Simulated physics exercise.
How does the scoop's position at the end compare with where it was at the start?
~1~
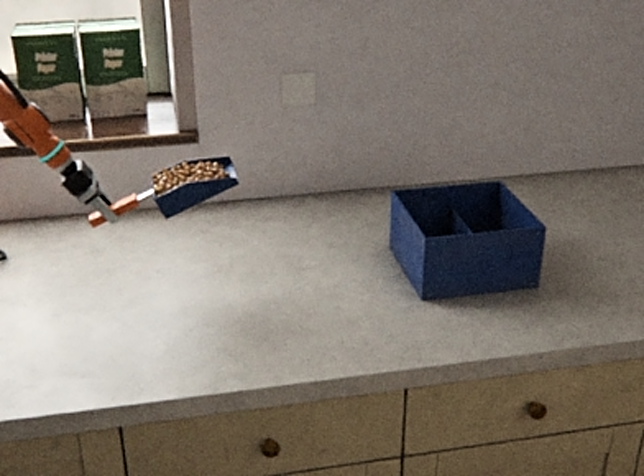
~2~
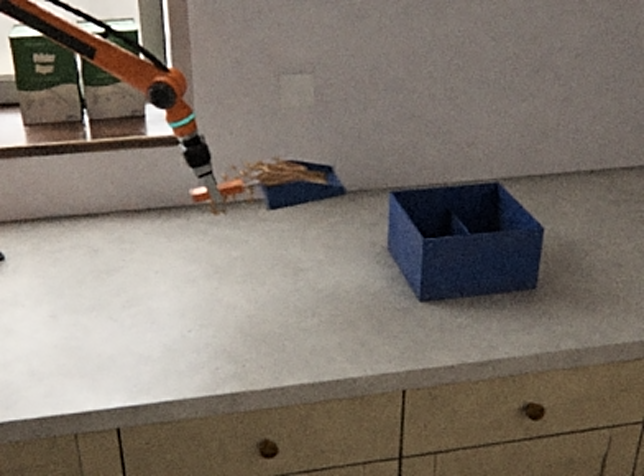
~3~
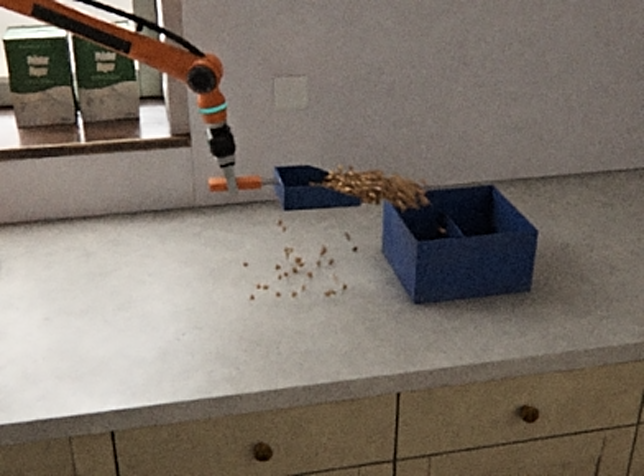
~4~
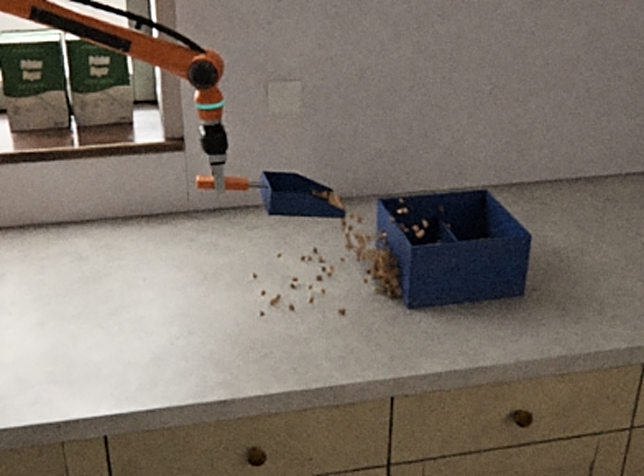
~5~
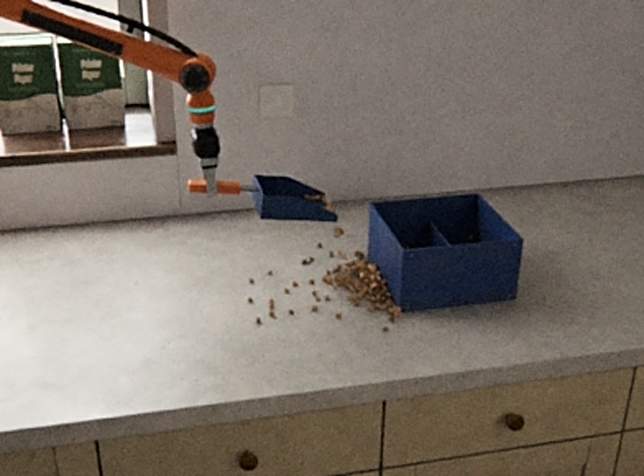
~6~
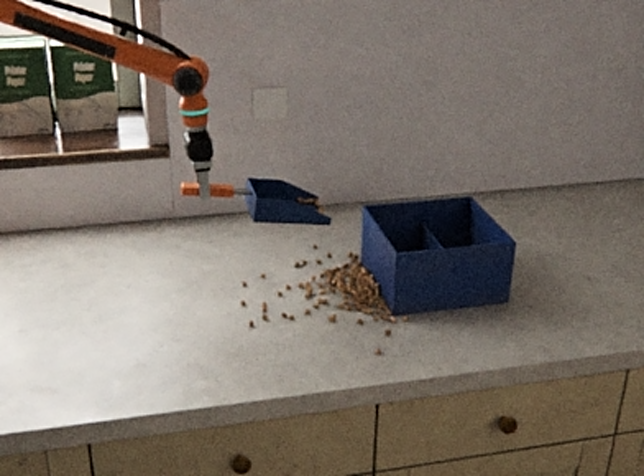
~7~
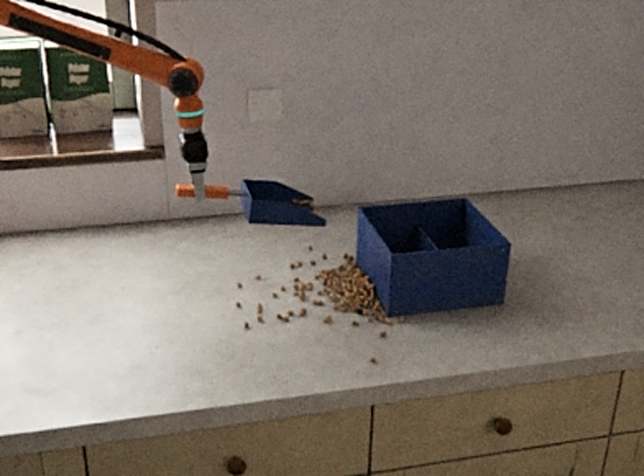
At the end the scoop is farther to the right and slightly lower in view, closer to the blue box than it was at the start.
